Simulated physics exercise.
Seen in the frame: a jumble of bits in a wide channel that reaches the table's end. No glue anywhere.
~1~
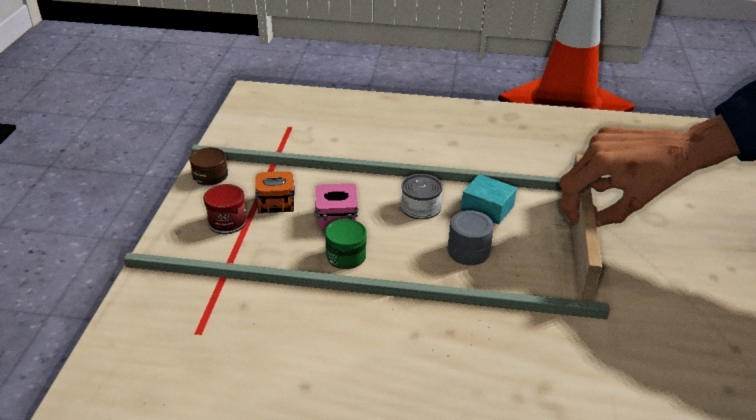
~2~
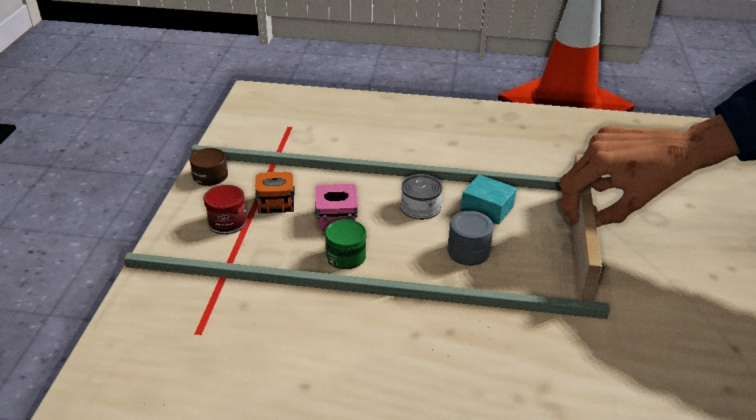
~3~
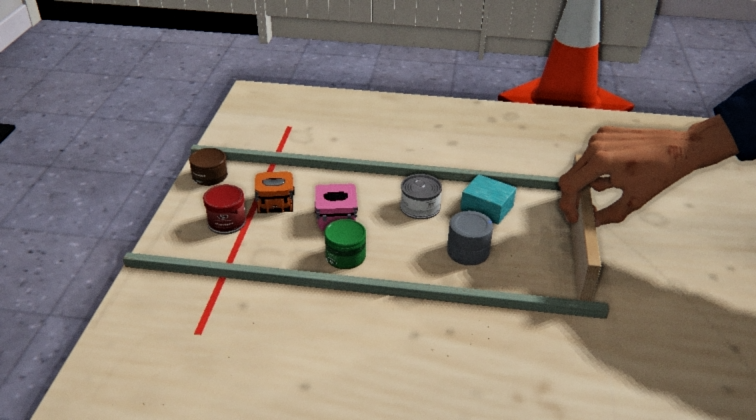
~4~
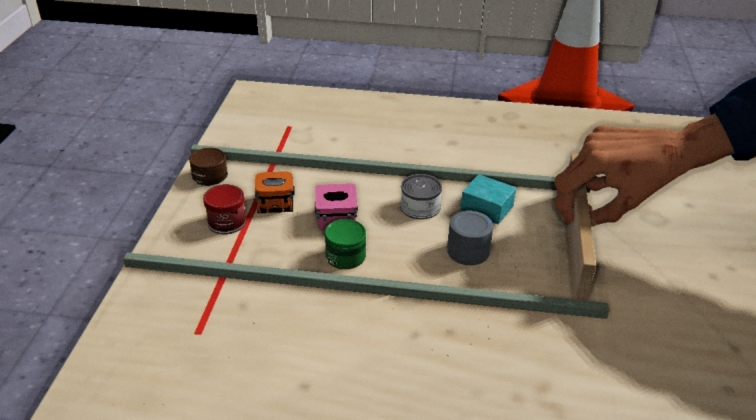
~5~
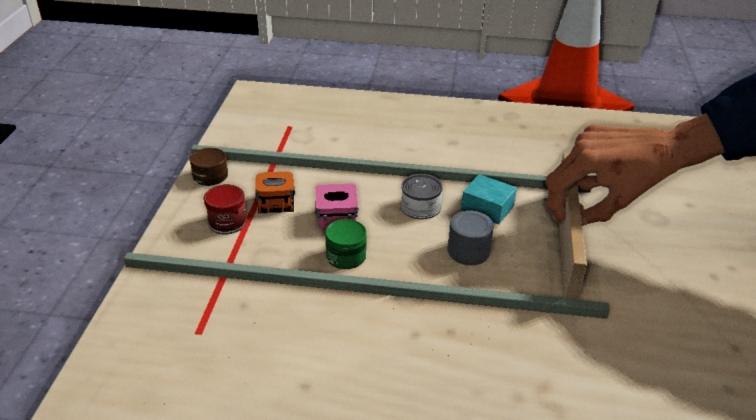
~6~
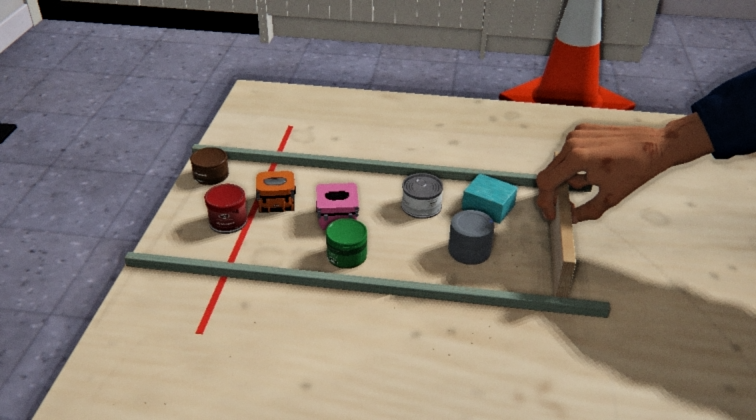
A hand reaching in from the right slides an upright wooden board a short way left along a pale tabletop, seen from above at an angle by a still camera. Between two grey-green rails sit brown and red tubs near a red line, orange and pink cases, a green tub, white and grey pots, and a turquoise block. The board starts still, then moves gradually towards the objects, which stay in place.
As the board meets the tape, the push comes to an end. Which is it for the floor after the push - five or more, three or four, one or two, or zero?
I expect the edge to claim a single one or a pair.
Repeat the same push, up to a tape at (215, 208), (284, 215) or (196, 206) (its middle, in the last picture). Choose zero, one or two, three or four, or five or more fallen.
Taking them in turn, three or four; zero; more than four.
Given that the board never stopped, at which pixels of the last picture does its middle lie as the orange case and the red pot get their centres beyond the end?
The middle is at (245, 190) when it's the orange case, and at (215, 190) when it's the red pot.
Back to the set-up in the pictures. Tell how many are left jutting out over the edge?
The answer comes to 1.
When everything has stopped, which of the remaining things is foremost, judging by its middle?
Result: Orange case.
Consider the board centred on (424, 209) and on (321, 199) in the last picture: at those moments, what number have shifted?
At the first place 4, at the second 7.
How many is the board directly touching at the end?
That number would be 3.
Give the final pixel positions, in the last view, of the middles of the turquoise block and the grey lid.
In the last picture, roughly (242, 180) and (226, 210).
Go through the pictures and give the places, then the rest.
In the first picture, brown tub (209, 166); red pot (226, 209); orange case (275, 192); board (583, 225); tape (252, 213).
In the second picture, red pot (226, 209); pink case (337, 207).
In the third picture, orange case (275, 193); green tub (345, 244).
In the fourth picture, brown tub (209, 167); turquoise block (488, 199).
In the fifth picture, red pot (226, 209); white pot (421, 196).
In the sixth picture, brown tub (210, 166); red pot (227, 208); orange case (276, 192); board (560, 222); tape (253, 212).
Early on, none off yet; brown tub at rest near (210, 166); red pot at rest near (227, 208); orange case at rest near (276, 192).
A while later, none off yet; brown tub at rest near (210, 166); red pot at rest near (224, 209); orange case travelled about its own width near (252, 192).
Finally, the number that fall off is one or two; lost, brown tub.
